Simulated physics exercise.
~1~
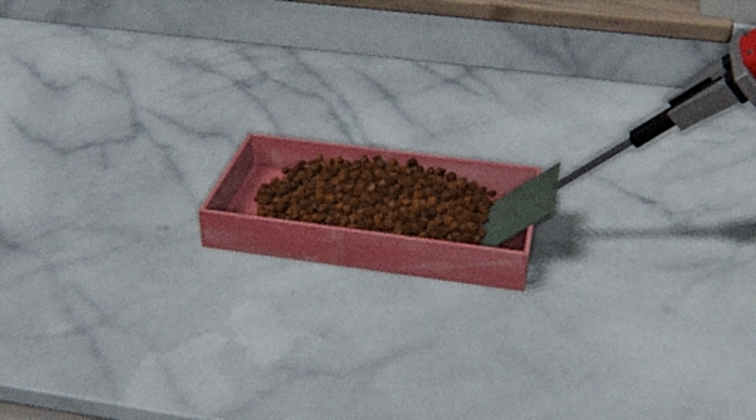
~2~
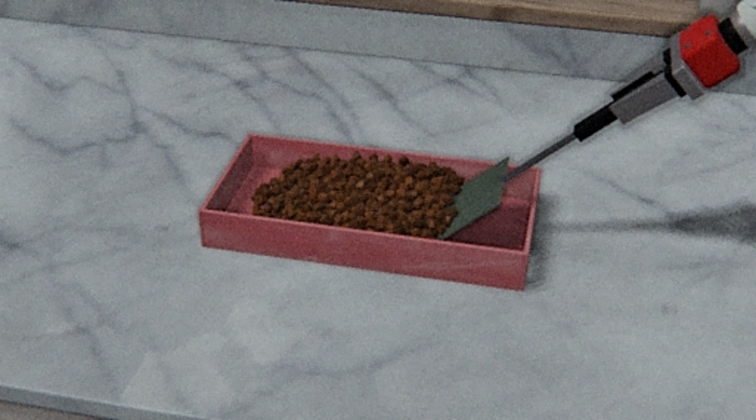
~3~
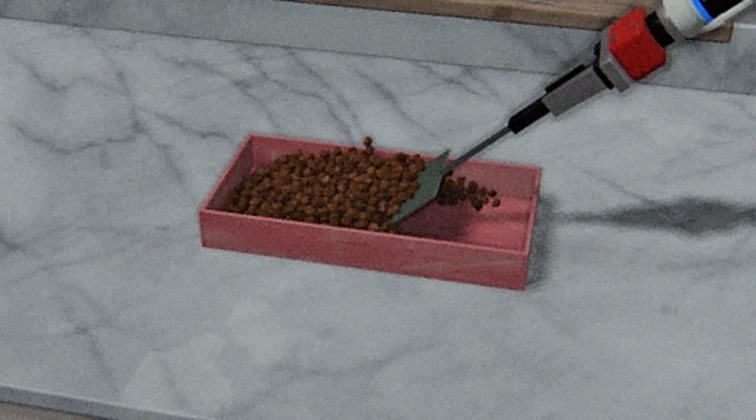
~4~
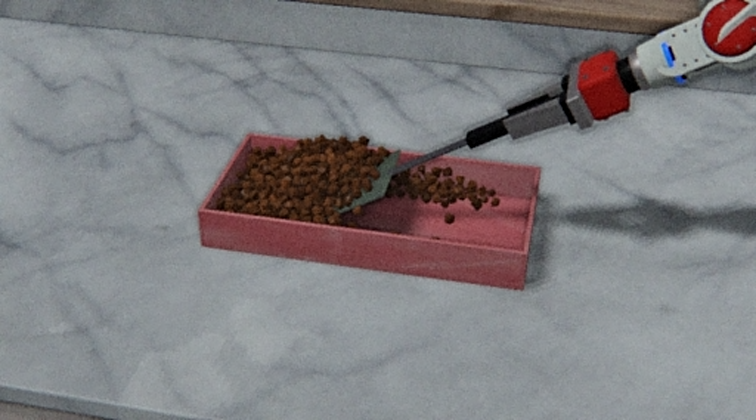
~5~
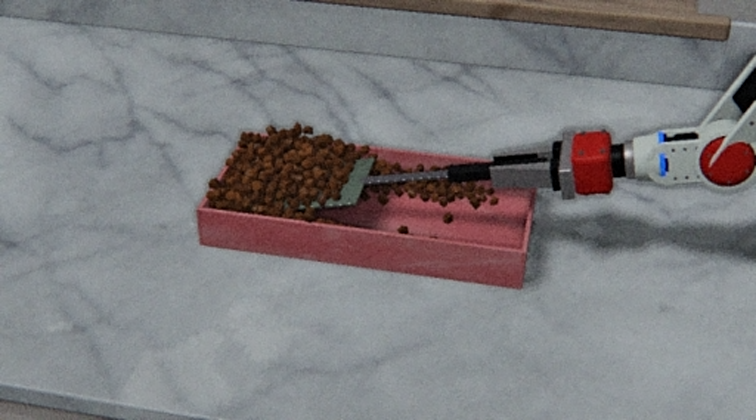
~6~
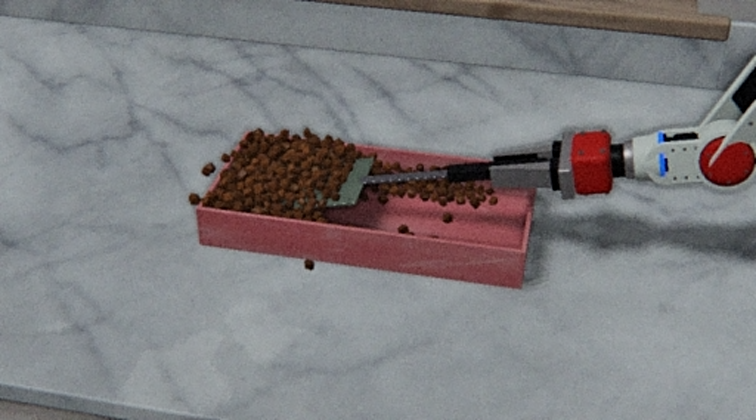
A shallow pink tray heaped with small brown pellets sits on a grey-veined white marble counter, seen from above at an angle. A robot arm in red, white and grey reaches in from the right, holding a turner with a flat grey-green blade. The blade pushes steadily left through the tray, bunching the pellets into a higher pile while a few trail behind it. Near the end the arm swings lower and the turner flattens, then stops. The pile crowds the left end, and a few pellets spill over the rim, one landing in front of the tray.
